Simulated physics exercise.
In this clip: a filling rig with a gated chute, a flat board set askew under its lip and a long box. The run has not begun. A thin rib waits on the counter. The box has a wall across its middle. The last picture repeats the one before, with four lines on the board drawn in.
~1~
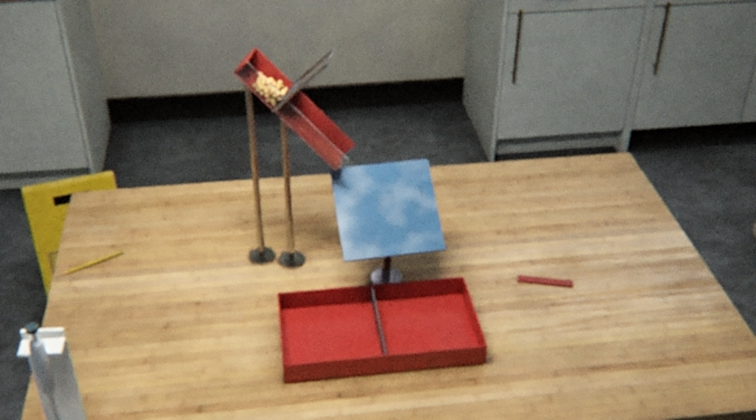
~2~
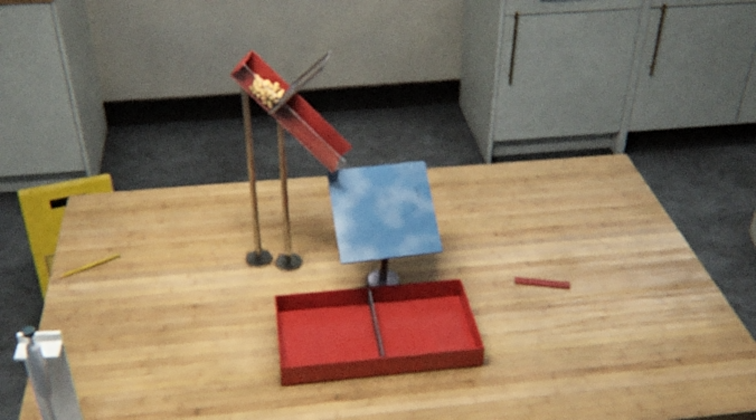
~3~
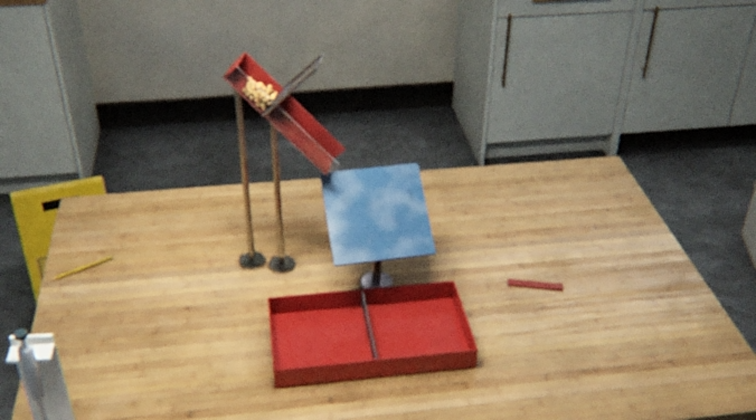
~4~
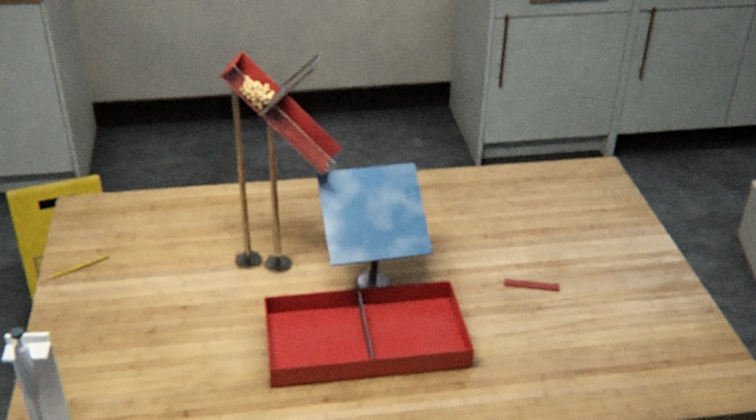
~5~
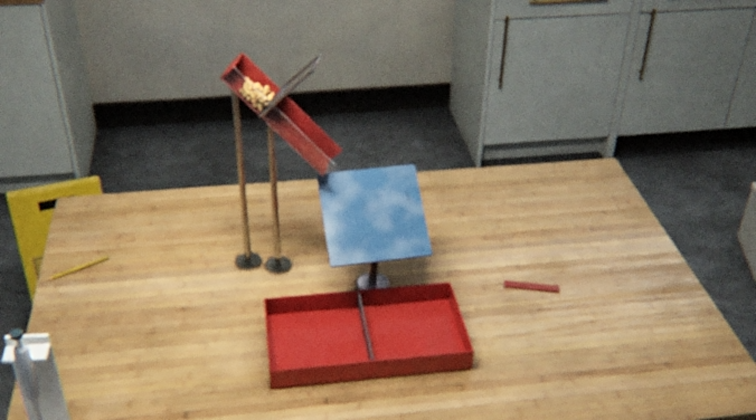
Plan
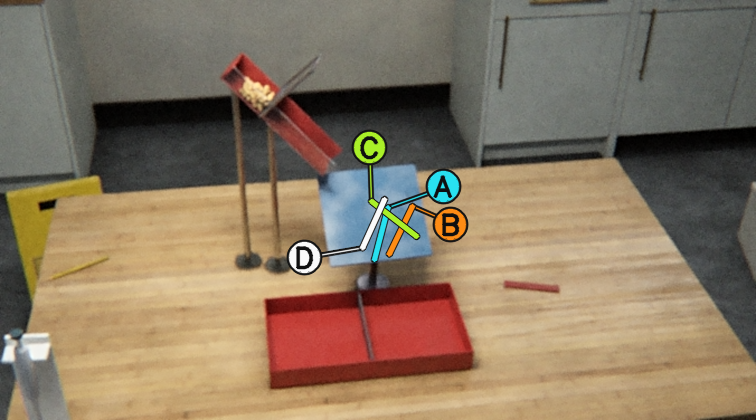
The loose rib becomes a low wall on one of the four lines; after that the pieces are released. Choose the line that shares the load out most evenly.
Line A does it best.
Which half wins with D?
The left half.
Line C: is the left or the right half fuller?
More lands on the right.
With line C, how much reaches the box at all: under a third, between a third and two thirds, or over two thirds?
It is over two thirds.
On the marked copy, line A from (388, 207) to (374, 259); line B from (412, 206) to (389, 254); line C from (371, 201) to (416, 236); line D from (384, 199) to (362, 247).
Choosing A, of what is caught, about two thirds in the left half, about a third in the right.
Choosing B, of what is caught, a small part in the left half, nearly all in the right.
Choosing C, of what is caught, a stray few in the left half, nearly all in the right.
Choosing D, of what is caught, nearly all in the left half, a small part in the right.
